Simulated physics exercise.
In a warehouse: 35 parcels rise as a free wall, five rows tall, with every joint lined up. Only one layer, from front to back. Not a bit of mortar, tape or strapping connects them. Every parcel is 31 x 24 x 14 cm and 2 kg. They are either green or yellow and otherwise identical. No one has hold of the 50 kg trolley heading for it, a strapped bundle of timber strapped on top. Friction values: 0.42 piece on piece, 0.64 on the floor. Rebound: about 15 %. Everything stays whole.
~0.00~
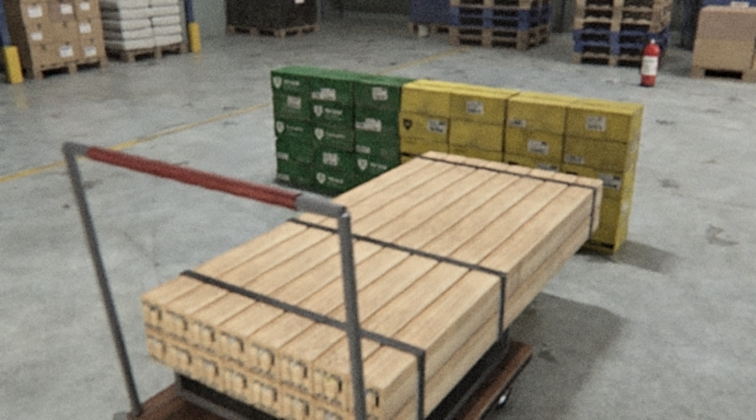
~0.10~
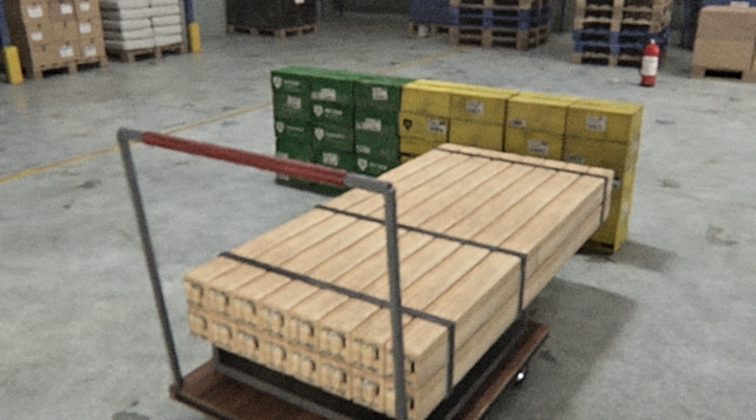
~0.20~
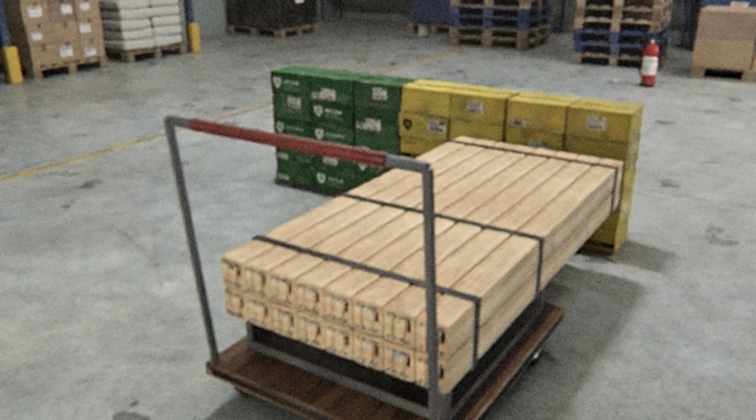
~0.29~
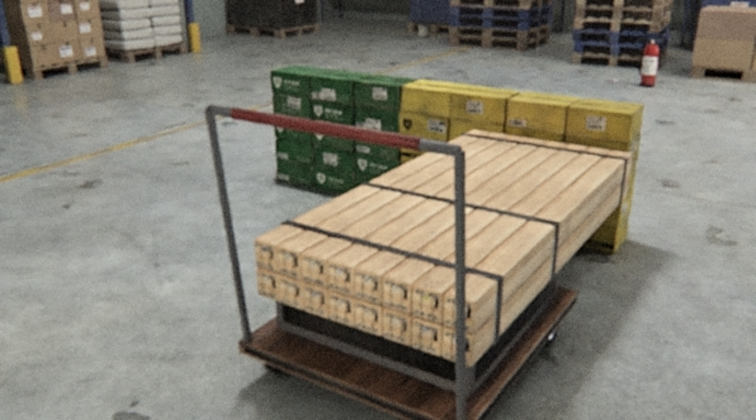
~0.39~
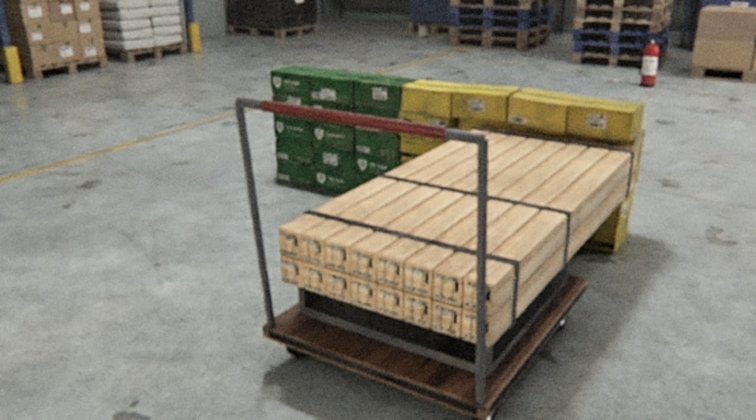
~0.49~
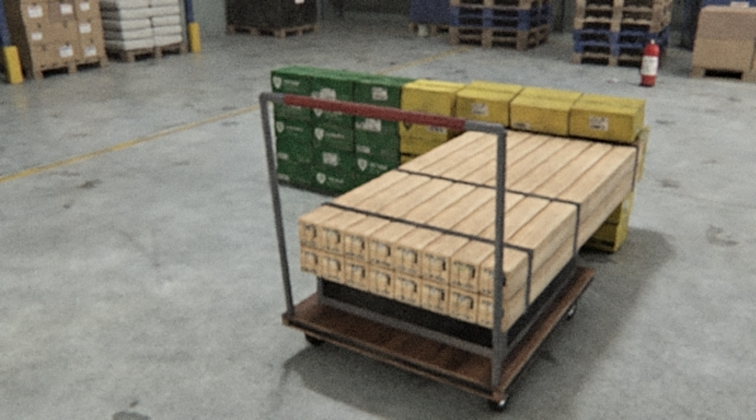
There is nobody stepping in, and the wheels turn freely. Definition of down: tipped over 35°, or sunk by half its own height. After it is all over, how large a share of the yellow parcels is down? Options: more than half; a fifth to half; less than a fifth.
A fifth to half.
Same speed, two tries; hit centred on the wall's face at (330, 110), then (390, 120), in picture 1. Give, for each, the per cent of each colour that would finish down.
You'd get green at 80 followed by 40, and yellow at 0 followed by 40 percent.
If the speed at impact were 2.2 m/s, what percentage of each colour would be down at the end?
You'd end up with green at 0 per cent down and yellow at 40 per cent.
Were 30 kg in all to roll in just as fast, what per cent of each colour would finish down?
Down at the end: Green 0 per cent, yellow 40 per cent.
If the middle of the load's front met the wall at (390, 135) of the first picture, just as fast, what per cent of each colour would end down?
The green ones would be 50 per cent down and the yellow ones 40 per cent.
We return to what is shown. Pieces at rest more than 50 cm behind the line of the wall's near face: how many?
Around 8 of them.
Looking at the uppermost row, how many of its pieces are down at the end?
The number is 0.
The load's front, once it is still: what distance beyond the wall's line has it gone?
90 cm past it.
After 0.64 s, load 34 cm past the wall's line, still rolling; 6 of the 20 yellow parcels down (6 of 35 in all colours); top yellow parcel 31 mm lower.
After 1.08 s, load 71 cm past the wall's line, still rolling; 6 of the 20 yellow parcels down (6 of 35 in all colours); top yellow parcel 30 mm lower.
At rest (2.0 s), load 92 cm past the wall's line, stopped; 6 of the 20 yellow parcels down (6 of 35 in all colours); top yellow parcel 30 mm lower; top green parcel unmoved. That is 30 per cent. As the last picture would show them, middles, top yellow parcel near (579, 91), top green parcel near (387, 92).
